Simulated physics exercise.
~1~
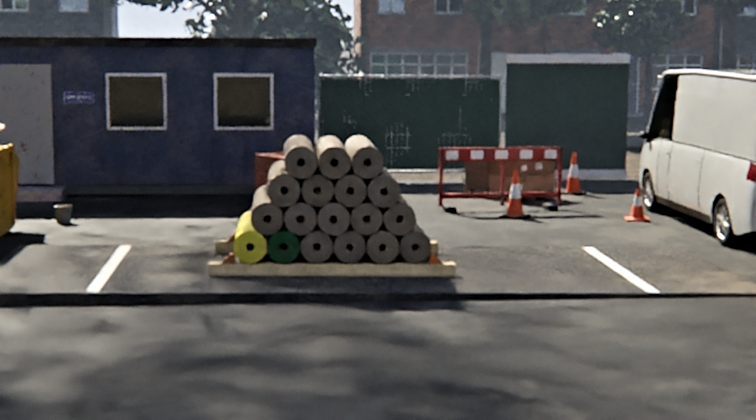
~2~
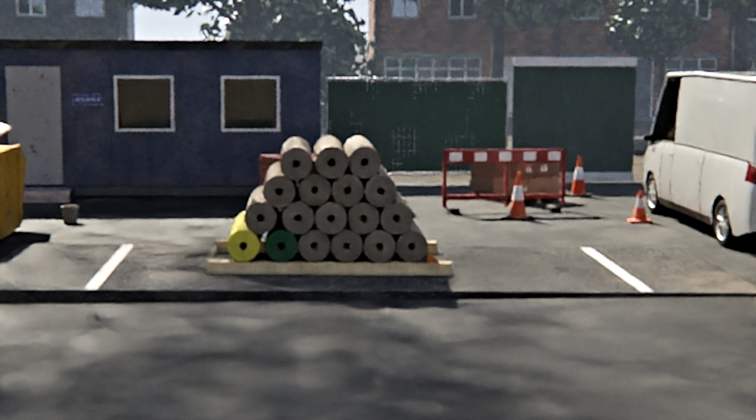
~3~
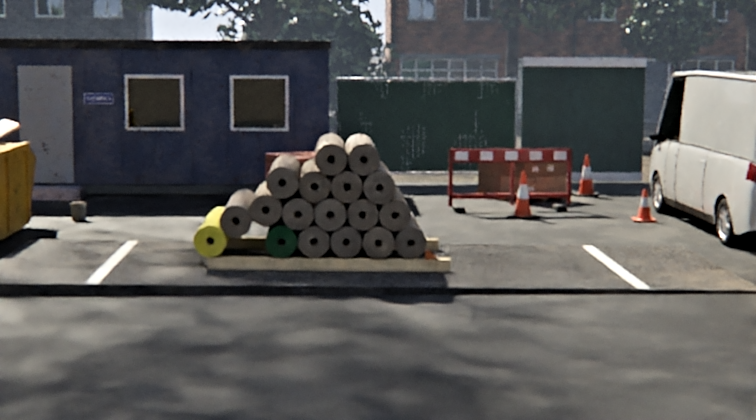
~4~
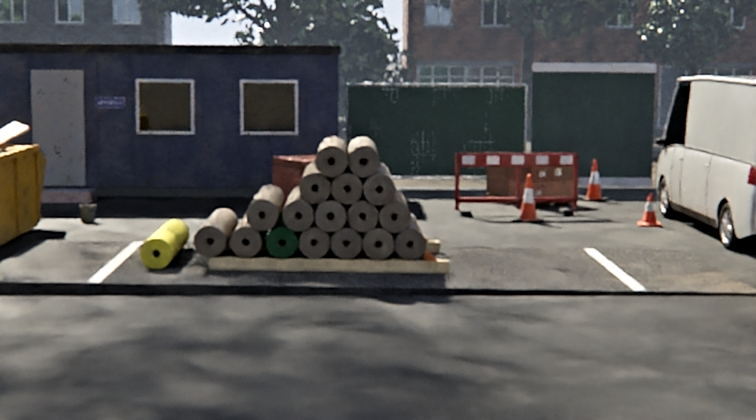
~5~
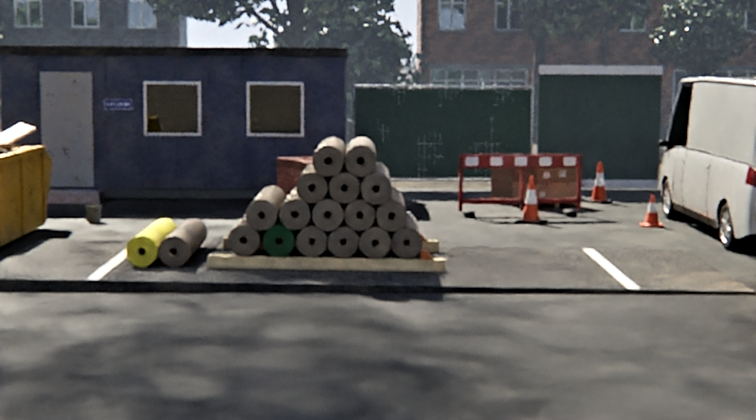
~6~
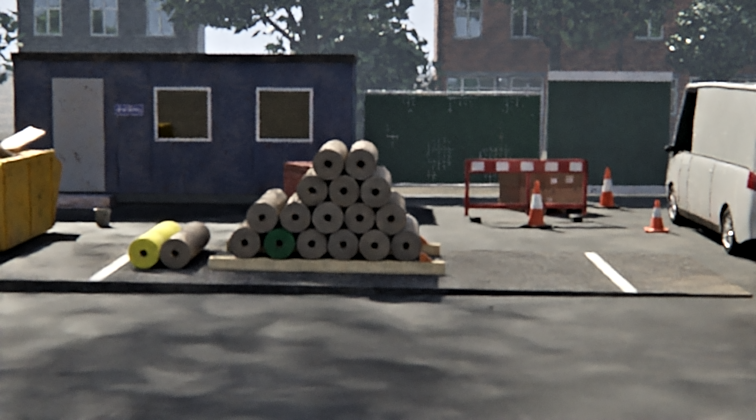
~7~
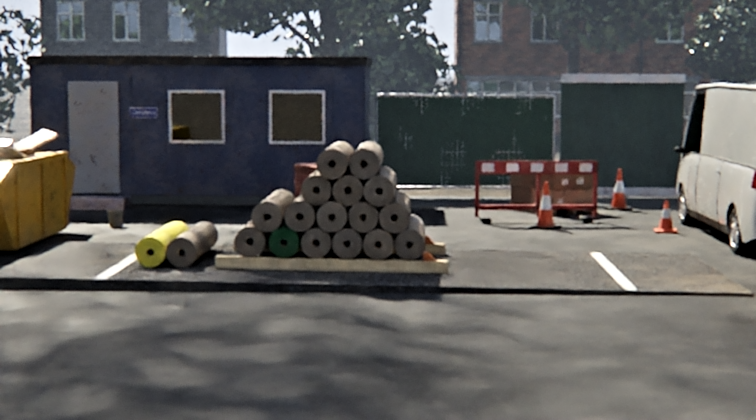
In a paved yard with a dark blue cabin, green hoardings and a parked white van, brown rolls are stacked in a pyramid on pale timber, with one yellow and one green roll at the bottom left. The stack's left side gives way, and the yellow roll moves off the timber. A few brown rolls shift down after it, and one follows it onto the ground. The yellow roll stops just short of the left white line with the brown one beside it. The green roll stays on the timber beneath the remaining stack.
